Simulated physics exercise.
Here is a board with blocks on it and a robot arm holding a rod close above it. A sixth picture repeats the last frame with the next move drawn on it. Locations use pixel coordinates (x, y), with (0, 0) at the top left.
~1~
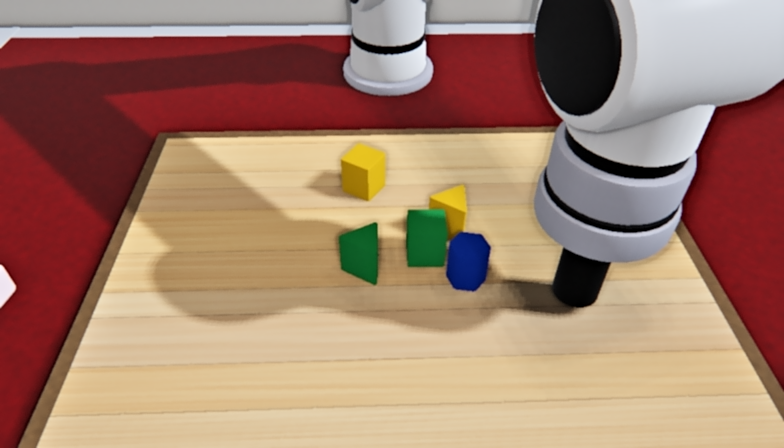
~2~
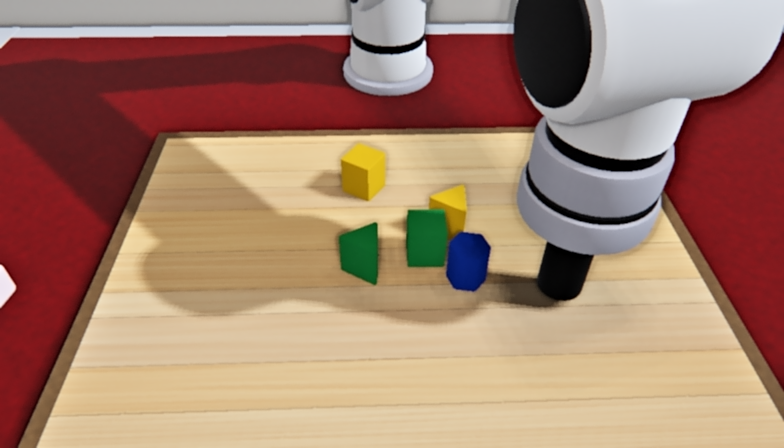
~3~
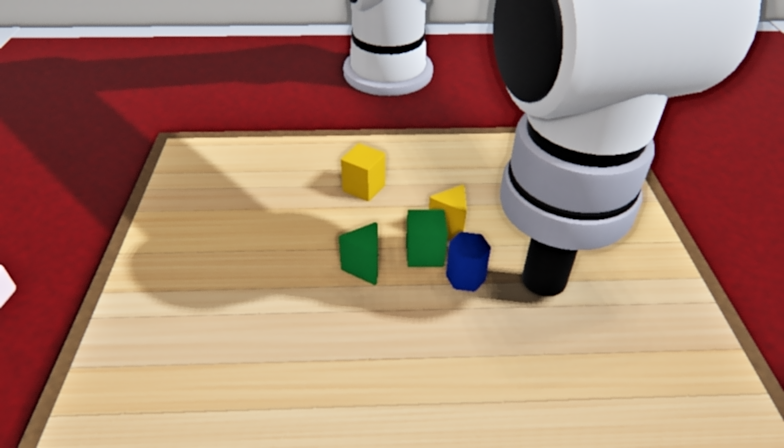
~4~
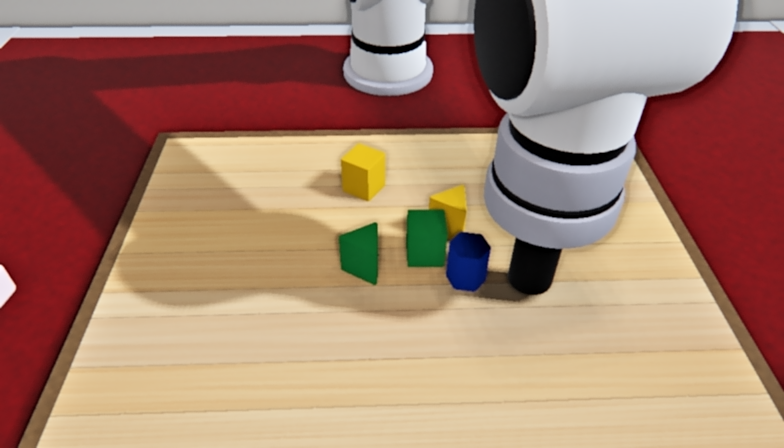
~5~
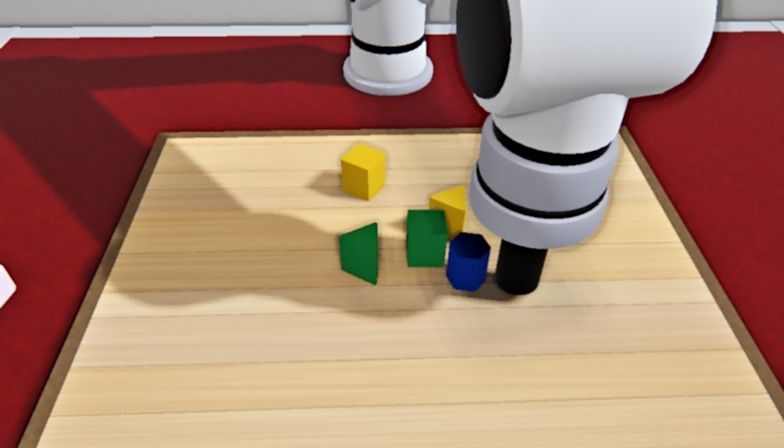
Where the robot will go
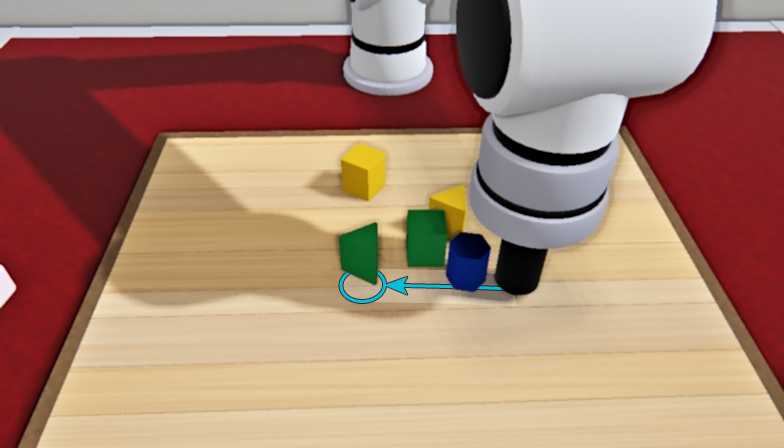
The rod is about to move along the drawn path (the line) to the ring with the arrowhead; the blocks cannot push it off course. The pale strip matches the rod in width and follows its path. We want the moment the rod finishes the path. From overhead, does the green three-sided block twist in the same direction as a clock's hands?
Yes, that is how it ends up.
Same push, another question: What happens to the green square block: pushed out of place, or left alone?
The green square block will be pushed away from where it stands.
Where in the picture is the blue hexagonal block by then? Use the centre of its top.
The answer is (332, 230).
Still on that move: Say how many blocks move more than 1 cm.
The way I see it, the answer is three or more.
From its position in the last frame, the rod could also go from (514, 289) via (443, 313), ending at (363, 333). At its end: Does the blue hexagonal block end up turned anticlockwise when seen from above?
That would be a no.
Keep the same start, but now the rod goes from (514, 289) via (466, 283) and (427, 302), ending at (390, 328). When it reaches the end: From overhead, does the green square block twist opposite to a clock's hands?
It seems not.
The line goes straight from (514, 289) to (363, 285).
The first path, step by step. One third of the way, rod at (464, 277); green square block at (409, 214), turned 40° clockwise; blue hexagonal block at (426, 242).
Two thirds of the way, rod at (413, 276); green three-sided block at (344, 233); green square block at (396, 209), turned 95° clockwise; blue hexagonal block at (378, 236), turned 25° clockwise.
At the end, rod at (362, 275); green three-sided block at (306, 219), turned 25° clockwise; green square block at (396, 209), turned 95° clockwise; yellow three-sided block unmoved; blue hexagonal block at (332, 230), turned 45° clockwise.
